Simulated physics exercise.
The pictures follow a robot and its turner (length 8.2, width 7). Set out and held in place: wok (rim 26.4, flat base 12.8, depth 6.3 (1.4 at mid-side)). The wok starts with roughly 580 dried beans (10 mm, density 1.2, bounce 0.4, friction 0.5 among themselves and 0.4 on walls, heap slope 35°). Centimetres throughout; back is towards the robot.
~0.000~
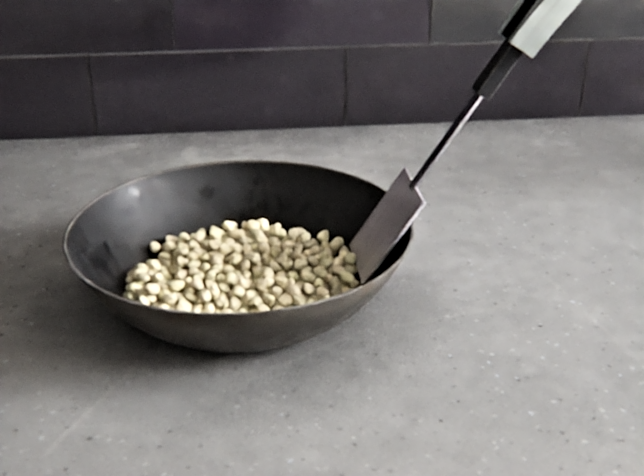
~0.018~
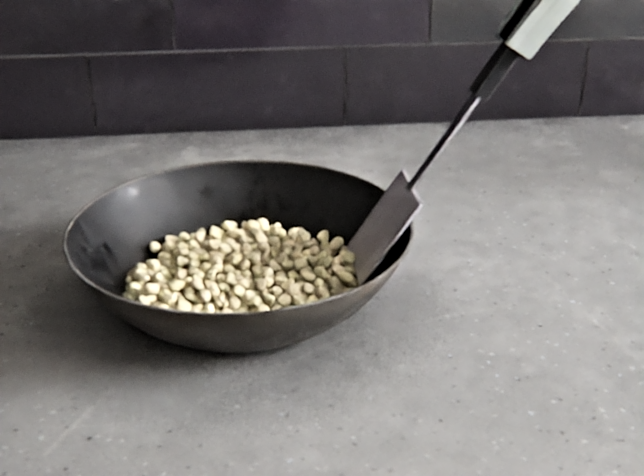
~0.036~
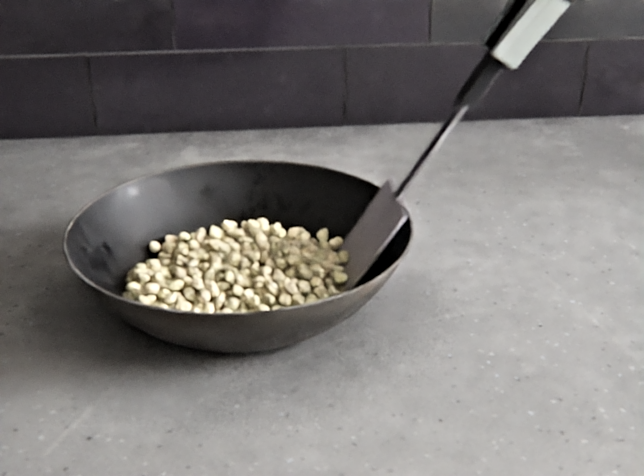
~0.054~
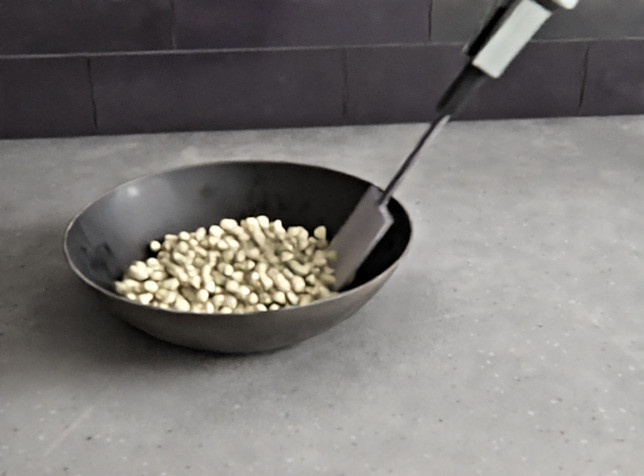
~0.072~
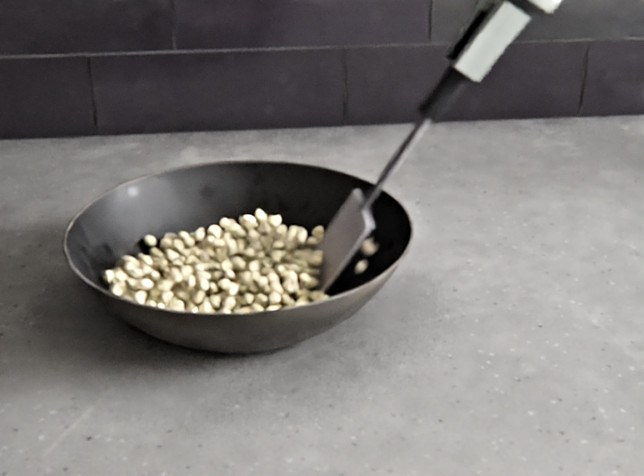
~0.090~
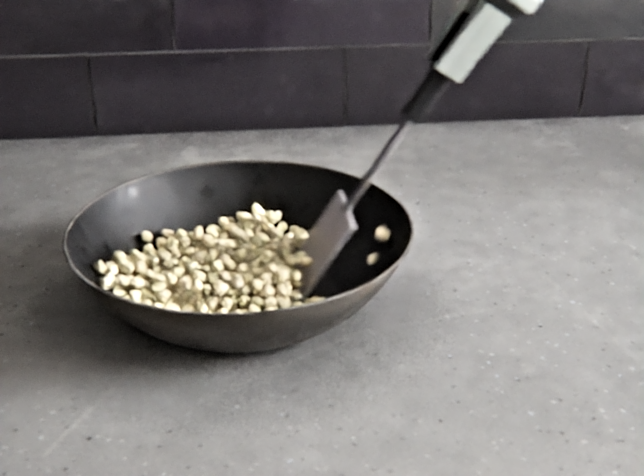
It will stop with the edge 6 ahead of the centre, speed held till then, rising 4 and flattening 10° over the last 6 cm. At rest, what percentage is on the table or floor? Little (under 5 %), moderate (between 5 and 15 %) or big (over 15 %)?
Share on the table or floor: Little (under 5 %).
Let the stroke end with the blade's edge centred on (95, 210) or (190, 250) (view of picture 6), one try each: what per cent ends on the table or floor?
Some 30 and 0 per cent.
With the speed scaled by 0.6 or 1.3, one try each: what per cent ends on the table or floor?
About 0 and 5 per cent.
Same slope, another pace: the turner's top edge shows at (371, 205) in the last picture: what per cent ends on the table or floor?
About 0 per cent.
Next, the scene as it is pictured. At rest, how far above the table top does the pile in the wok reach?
Roughly 6.5 cm.
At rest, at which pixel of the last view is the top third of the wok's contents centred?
Near (129, 263).
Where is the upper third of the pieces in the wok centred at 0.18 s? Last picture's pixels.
At about (151, 262).
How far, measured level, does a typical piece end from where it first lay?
About 3 cm.
After 0.13 s, sloping 57°, highest piece 7 above the table; 584 in the wok.
After 0.18 s, sloping 52°, highest piece 7 above the table; 584 in the wok.
After 0.40 s, sloping 47°, highest piece 7 above the table; 574 in the wok, 7 on the table or floor, 3 on the blade or in flight.
After 1.45 s, sloping 47°, highest piece 6 above the table; 574 in the wok, 10 on the table or floor.
In the end, 574 in the wok, 10 on the table or floor. That is 2 % on the table or floor.
